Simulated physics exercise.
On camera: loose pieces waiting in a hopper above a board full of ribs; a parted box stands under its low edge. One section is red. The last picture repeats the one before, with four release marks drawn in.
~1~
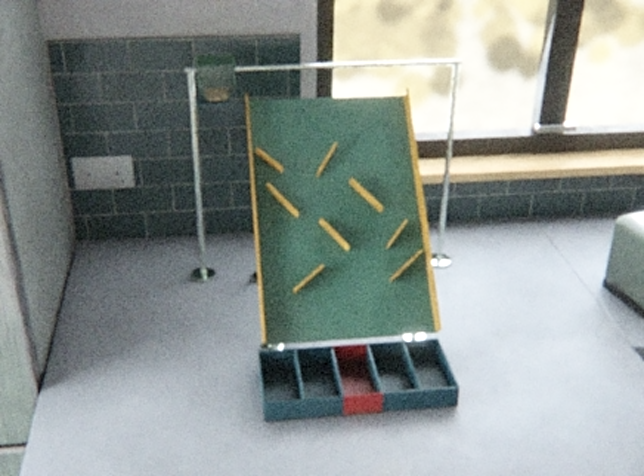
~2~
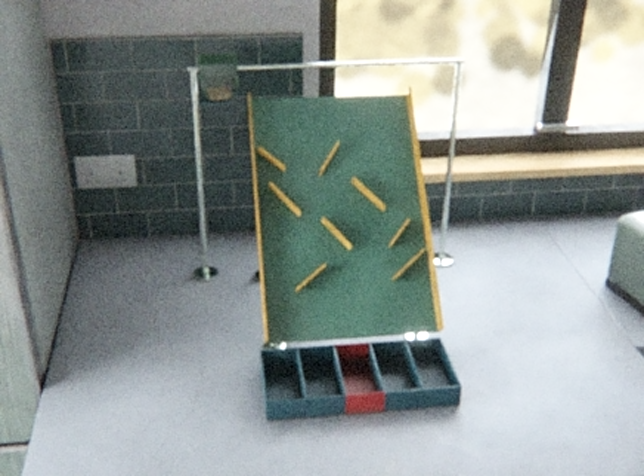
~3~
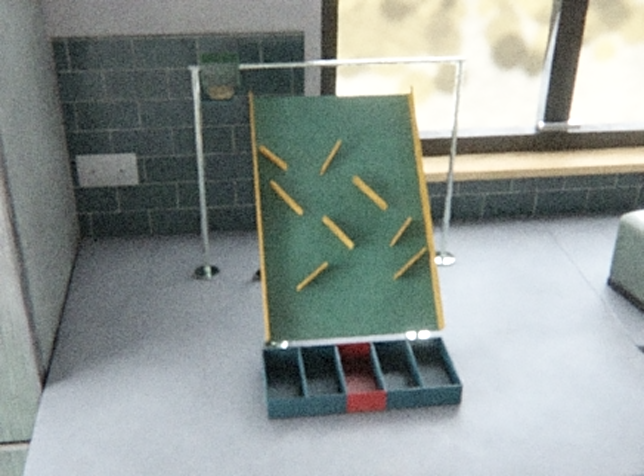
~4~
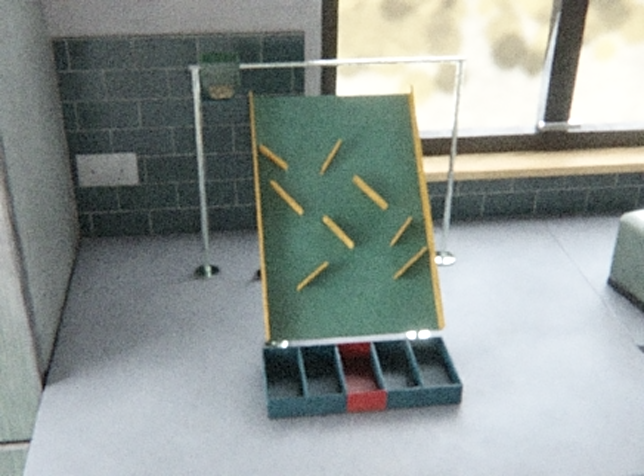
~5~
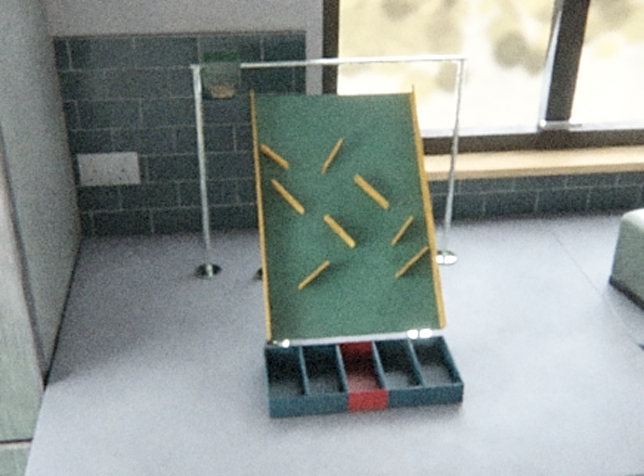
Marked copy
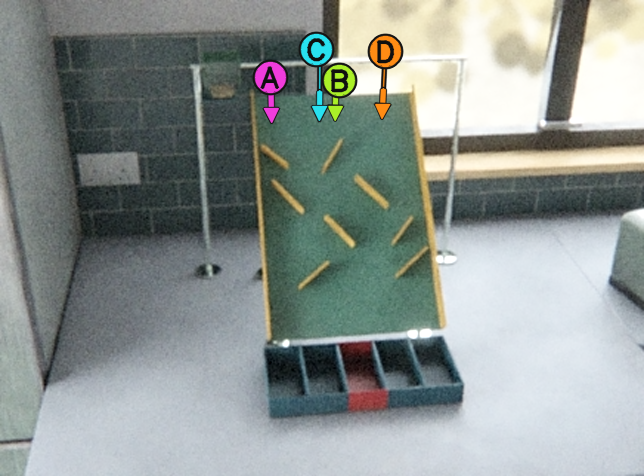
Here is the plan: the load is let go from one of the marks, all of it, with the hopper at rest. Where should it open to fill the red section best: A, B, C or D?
Best: D.
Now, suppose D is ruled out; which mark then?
The answer is B.
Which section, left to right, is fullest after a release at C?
It is the first one.
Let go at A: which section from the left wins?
The first from the left.
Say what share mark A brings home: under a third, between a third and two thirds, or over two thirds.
It is under a third.
On the marked copy, mark A meets the board at (271, 117); mark B meets the board at (335, 115); mark C meets the board at (319, 115); mark D meets the board at (382, 113).
With A, about a quarter in the red section, most in other sections, a stray few outside the box.
With B, about a third in the red section, about two thirds in other sections.
With C, about a quarter in the red section, most in other sections.
With D, about two thirds in the red section, about a third in other sections, a stray few outside the box.
